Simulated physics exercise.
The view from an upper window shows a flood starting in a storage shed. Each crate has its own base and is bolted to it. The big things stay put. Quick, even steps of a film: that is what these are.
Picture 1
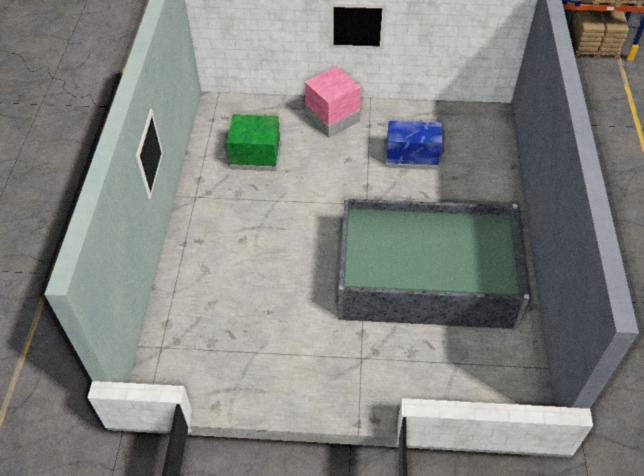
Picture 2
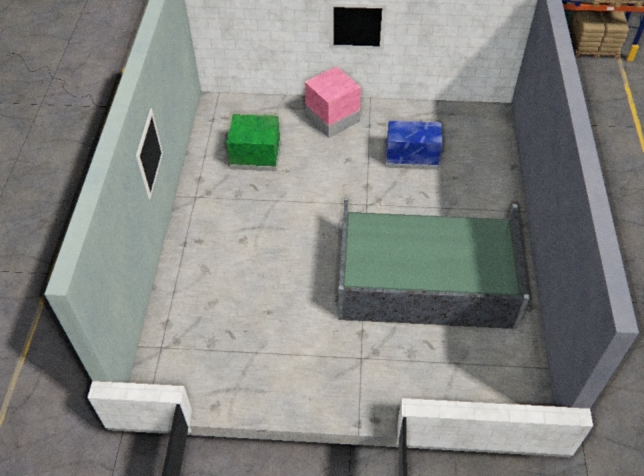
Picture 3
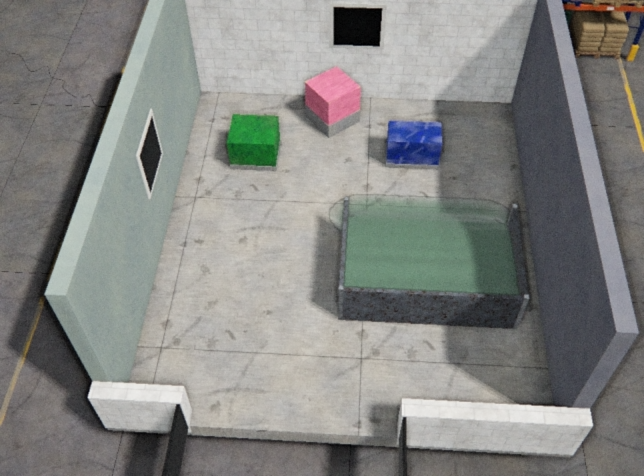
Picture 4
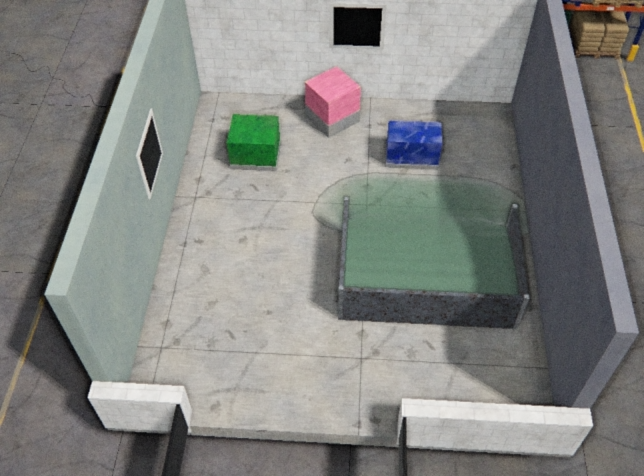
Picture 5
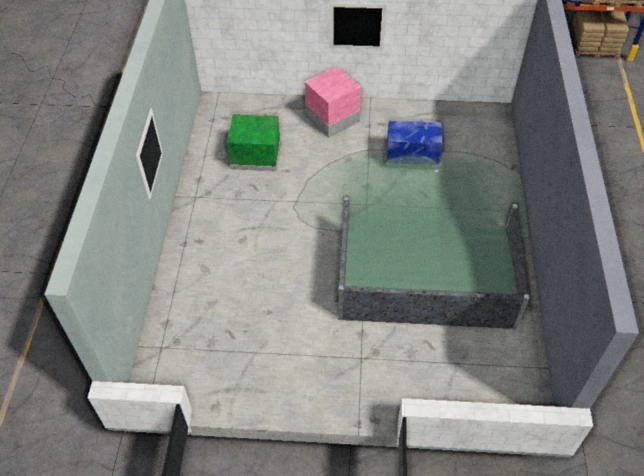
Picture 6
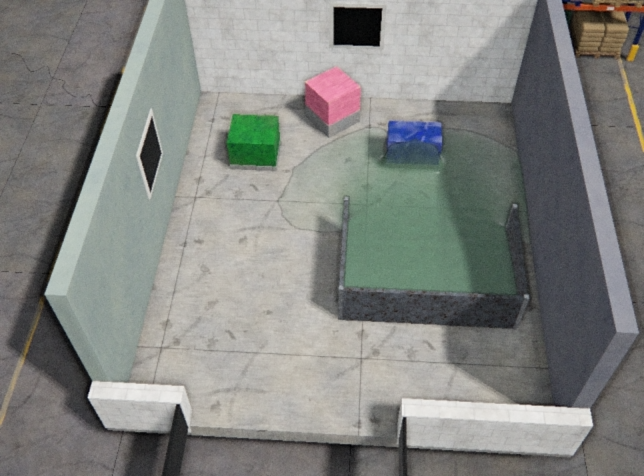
Greenish water pouring out of the far side of a dark-walled tank and spreading across the floor around a blue block.
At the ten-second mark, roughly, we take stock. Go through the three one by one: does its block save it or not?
The green crate is not saved. The pink crate is not saved. The blue crate is not saved.
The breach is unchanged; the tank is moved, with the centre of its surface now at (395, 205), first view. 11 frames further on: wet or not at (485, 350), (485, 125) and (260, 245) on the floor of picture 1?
First unwetted; next drenched; last unwetted.
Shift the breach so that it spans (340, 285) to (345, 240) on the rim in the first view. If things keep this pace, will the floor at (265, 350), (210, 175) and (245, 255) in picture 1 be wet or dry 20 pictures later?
Taking the points one after the other, they come out inundated, inundated and inundated.
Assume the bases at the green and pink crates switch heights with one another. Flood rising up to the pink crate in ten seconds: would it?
The pink crate is reached.
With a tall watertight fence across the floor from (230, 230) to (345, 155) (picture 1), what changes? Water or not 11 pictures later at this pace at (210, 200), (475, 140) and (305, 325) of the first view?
First unwetted, then inundated, then unwetted.
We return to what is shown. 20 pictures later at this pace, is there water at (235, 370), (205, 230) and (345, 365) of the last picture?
Status per point, in sequence: Unwetted, then waterlogged, then unwetted.
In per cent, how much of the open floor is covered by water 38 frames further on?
About 85 per cent.
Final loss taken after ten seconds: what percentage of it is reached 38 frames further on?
Estimate: Some 0 %.
A moment on, water covers 35 % of the floor; the green crate water round its plinth, the pink crate water round its plinth, the blue crate water round its plinth.
Next, water covers 45 % of the floor; the green crate water round its plinth, the pink crate water round its plinth, the blue crate water round its plinth.
Then, water covers 55 % of the floor; the green crate water round its plinth, the pink crate water round its plinth, the blue crate water round its plinth.
Later, water covers 85 % of the floor; the green crate water round its plinth, the pink crate water round its plinth, the blue crate water round its plinth.
In the end, water covers 100 % of the floor; the green crate was topped, the pink crate was topped, the blue crate was topped.
